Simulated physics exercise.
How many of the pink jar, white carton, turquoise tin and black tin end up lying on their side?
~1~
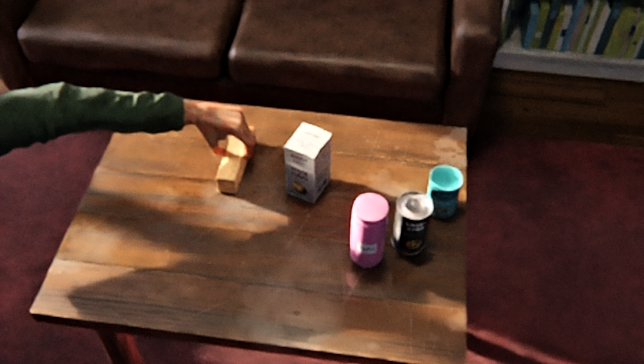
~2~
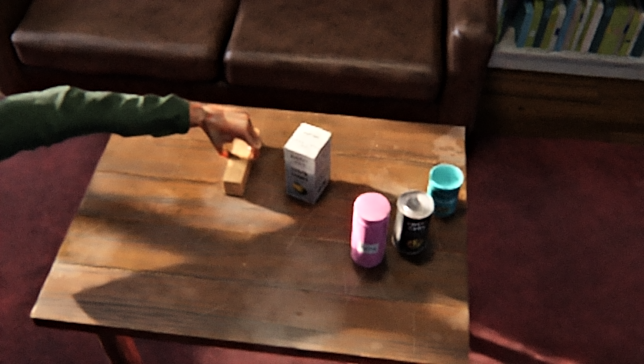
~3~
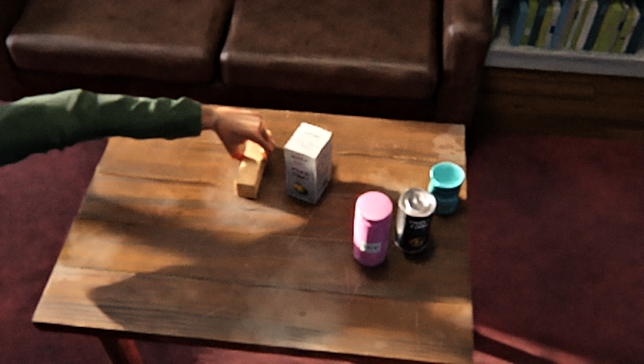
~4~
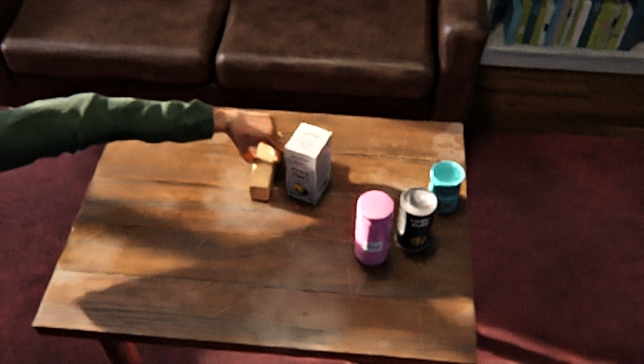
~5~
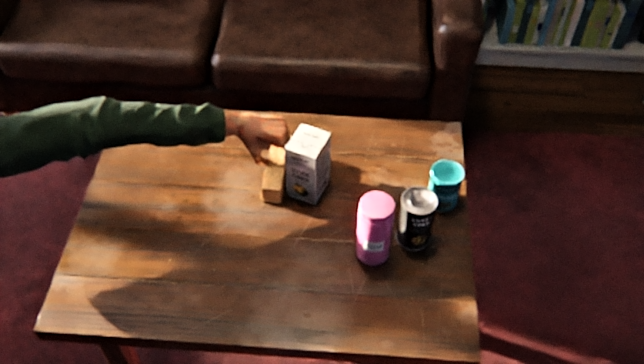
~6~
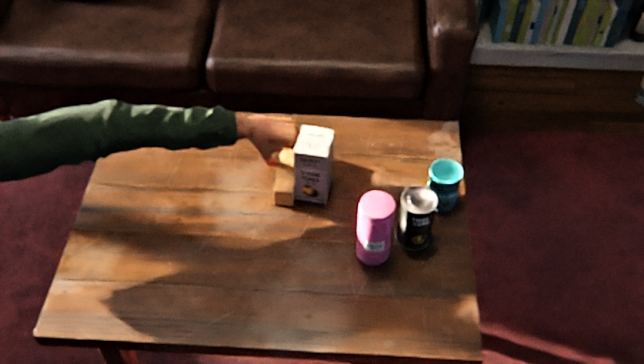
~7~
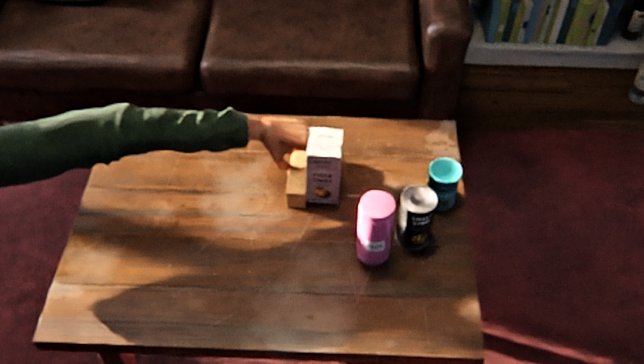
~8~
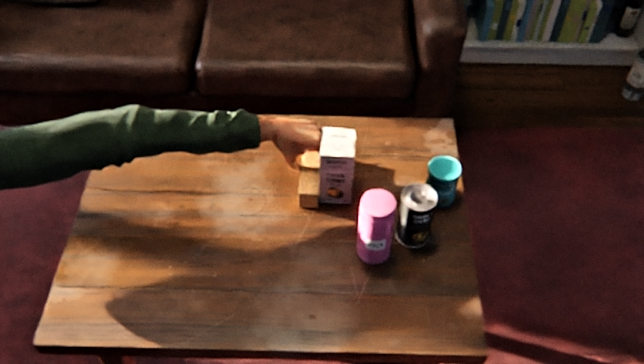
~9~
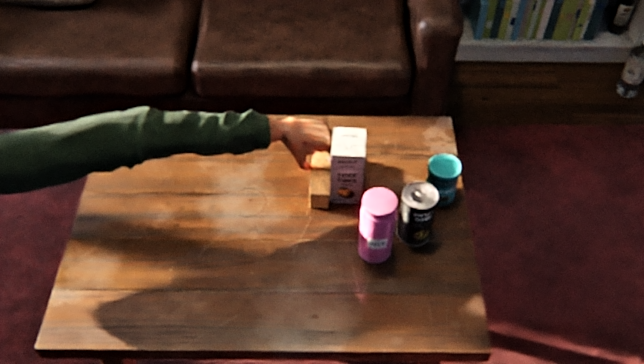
None of them end up on their side. The white carton is pushed to the right but stays upright, and the other three keep standing in place.
